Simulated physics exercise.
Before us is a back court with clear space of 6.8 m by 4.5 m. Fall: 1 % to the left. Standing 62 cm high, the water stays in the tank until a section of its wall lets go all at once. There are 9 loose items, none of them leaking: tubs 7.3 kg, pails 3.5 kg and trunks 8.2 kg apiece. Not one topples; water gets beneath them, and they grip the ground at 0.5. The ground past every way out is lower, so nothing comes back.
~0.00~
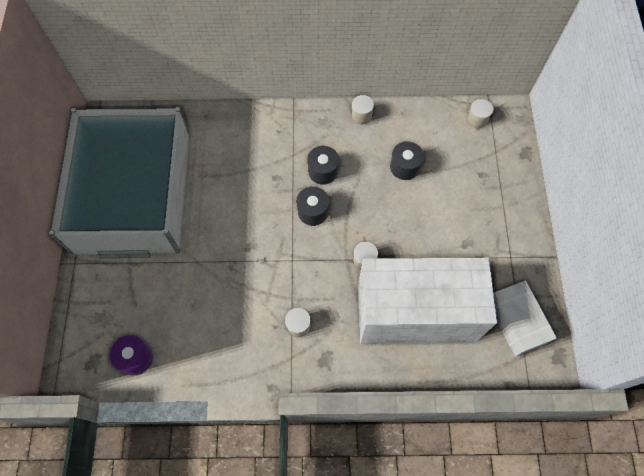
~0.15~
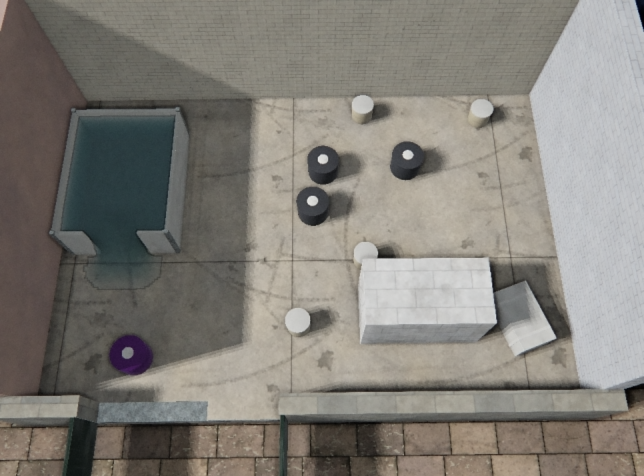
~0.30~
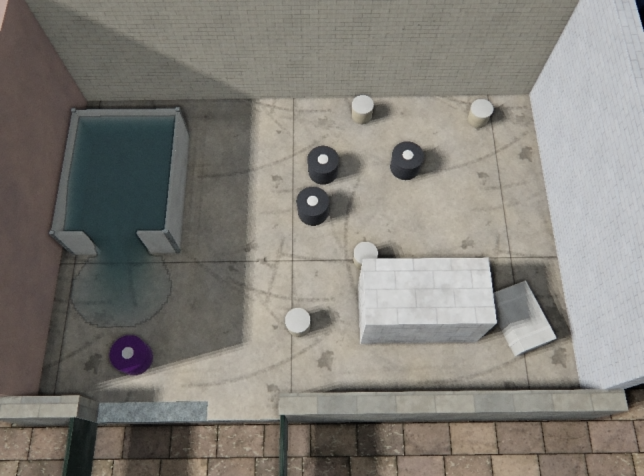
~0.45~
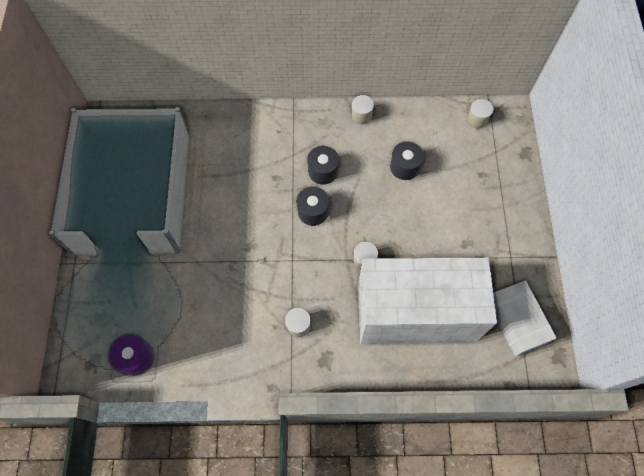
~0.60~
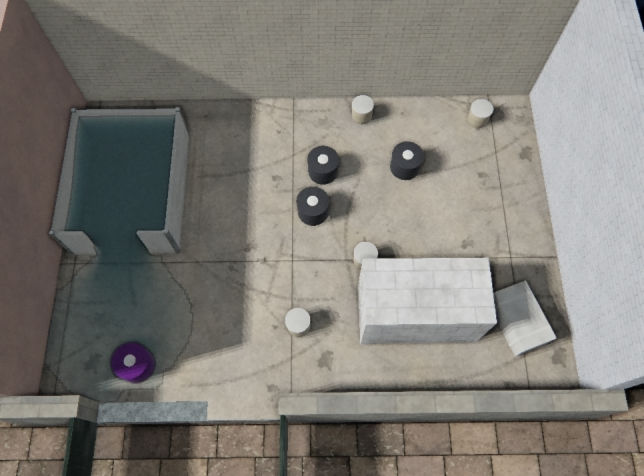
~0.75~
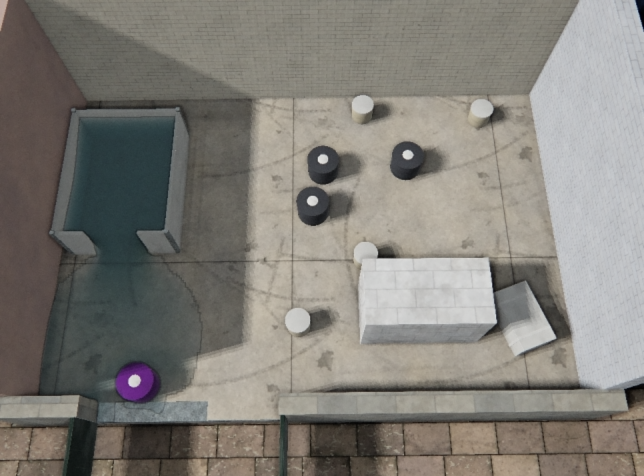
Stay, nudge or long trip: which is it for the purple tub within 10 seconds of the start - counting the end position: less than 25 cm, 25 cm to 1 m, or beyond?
The move is big.
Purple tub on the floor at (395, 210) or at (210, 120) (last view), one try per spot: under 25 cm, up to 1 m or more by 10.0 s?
Run one, it remains planted; run two, it remains planted.
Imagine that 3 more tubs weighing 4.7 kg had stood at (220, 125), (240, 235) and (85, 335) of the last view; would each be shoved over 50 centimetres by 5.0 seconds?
One by one: Below the mark, below the mark, beyond the mark.
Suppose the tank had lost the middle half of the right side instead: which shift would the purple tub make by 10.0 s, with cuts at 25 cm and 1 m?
So, for the purple tub: It shifts a small amount.
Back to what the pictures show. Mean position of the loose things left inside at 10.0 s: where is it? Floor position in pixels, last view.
Centre of the remaining things: Roughly (383, 208).
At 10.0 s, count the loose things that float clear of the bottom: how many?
The number is 0.
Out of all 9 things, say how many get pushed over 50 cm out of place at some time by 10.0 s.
I count 1 of them.
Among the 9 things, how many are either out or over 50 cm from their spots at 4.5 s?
The number comes to 1.
After 2.0 s the purple tub has gone out; 1 of 9 are out; 0 afloat.
After 4.5 s the purple tub has gone out; 1 of 9 are out; 0 afloat.
After 7.0 s the purple tub has gone out; 1 of 9 are out; 0 afloat.
After 10.0 s the purple tub has gone out; 1 of 9 are out; 0 afloat.
